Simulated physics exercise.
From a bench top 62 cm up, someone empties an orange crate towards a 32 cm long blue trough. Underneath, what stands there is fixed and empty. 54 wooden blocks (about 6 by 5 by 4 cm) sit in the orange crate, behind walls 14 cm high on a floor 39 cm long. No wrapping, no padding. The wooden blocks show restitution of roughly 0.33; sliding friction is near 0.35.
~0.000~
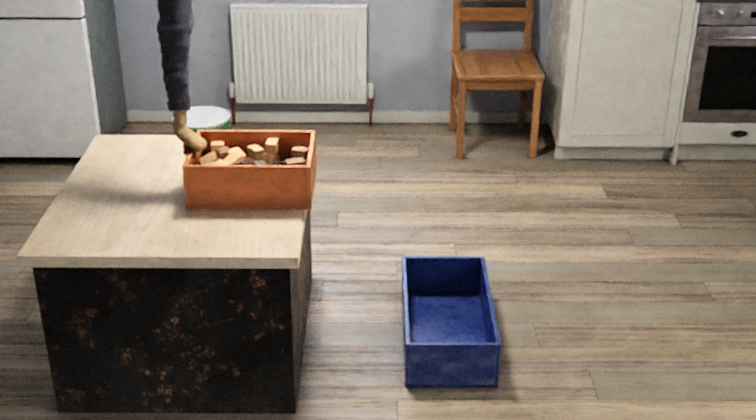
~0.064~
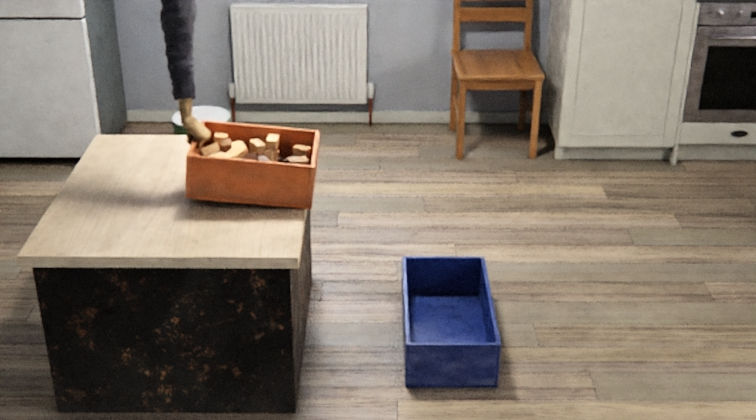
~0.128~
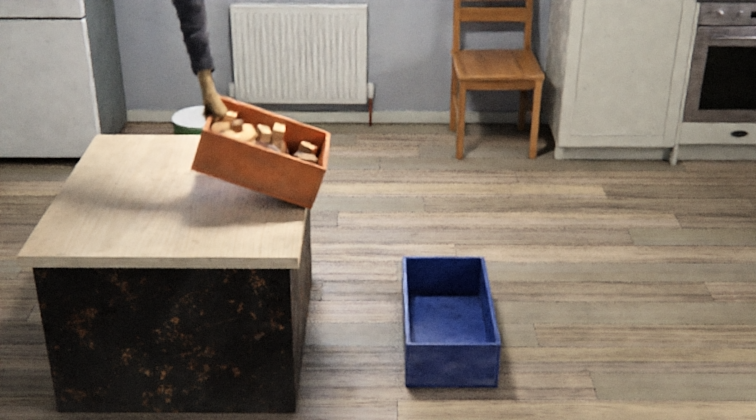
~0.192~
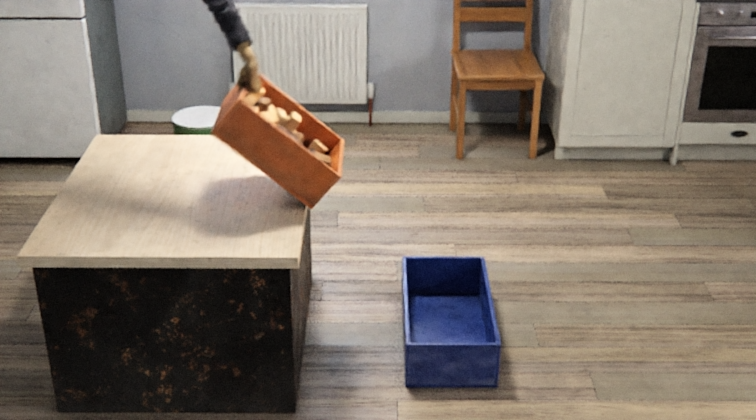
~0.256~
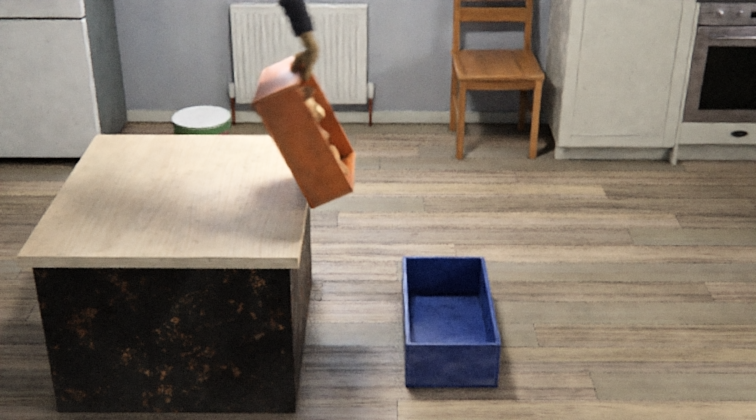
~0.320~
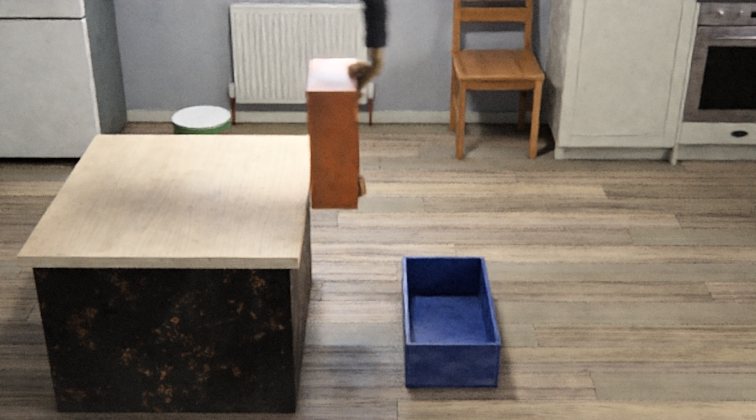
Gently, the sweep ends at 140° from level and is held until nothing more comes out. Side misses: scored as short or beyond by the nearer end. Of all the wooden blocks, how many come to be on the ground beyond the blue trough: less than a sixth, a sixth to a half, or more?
Beyond the blue trough on the ground, one sixth to half of the load.
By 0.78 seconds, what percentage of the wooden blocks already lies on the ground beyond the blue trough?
Estimated fraction: Some 25 percent.
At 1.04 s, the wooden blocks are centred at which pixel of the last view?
I'd place it close to (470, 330) in the last view.
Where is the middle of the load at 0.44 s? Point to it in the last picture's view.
About (394, 156).
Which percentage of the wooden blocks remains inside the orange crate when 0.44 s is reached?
70 %.
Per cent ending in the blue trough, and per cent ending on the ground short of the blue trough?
Shares: Approx. 40 % and 20 %.
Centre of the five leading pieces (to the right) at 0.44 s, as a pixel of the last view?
Somewhere near pixel (435, 143).
After 0.44 s, tilt 127°; 38 still in the orange crate and 16 in the air.
After 0.58 s, tilt 140°; 1 in the blue trough and 53 in the air.
After 0.78 s, tilt 140°; 22 in the blue trough, 8 on the ground short of the blue trough, 14 on the ground beyond the blue trough and 10 in the air.
Outcome (at 1.04 s), 22 in the blue trough, 11 on the ground short of the blue trough and 21 on the ground beyond the blue trough. Asked share, 21 of 54, 39 per cent.
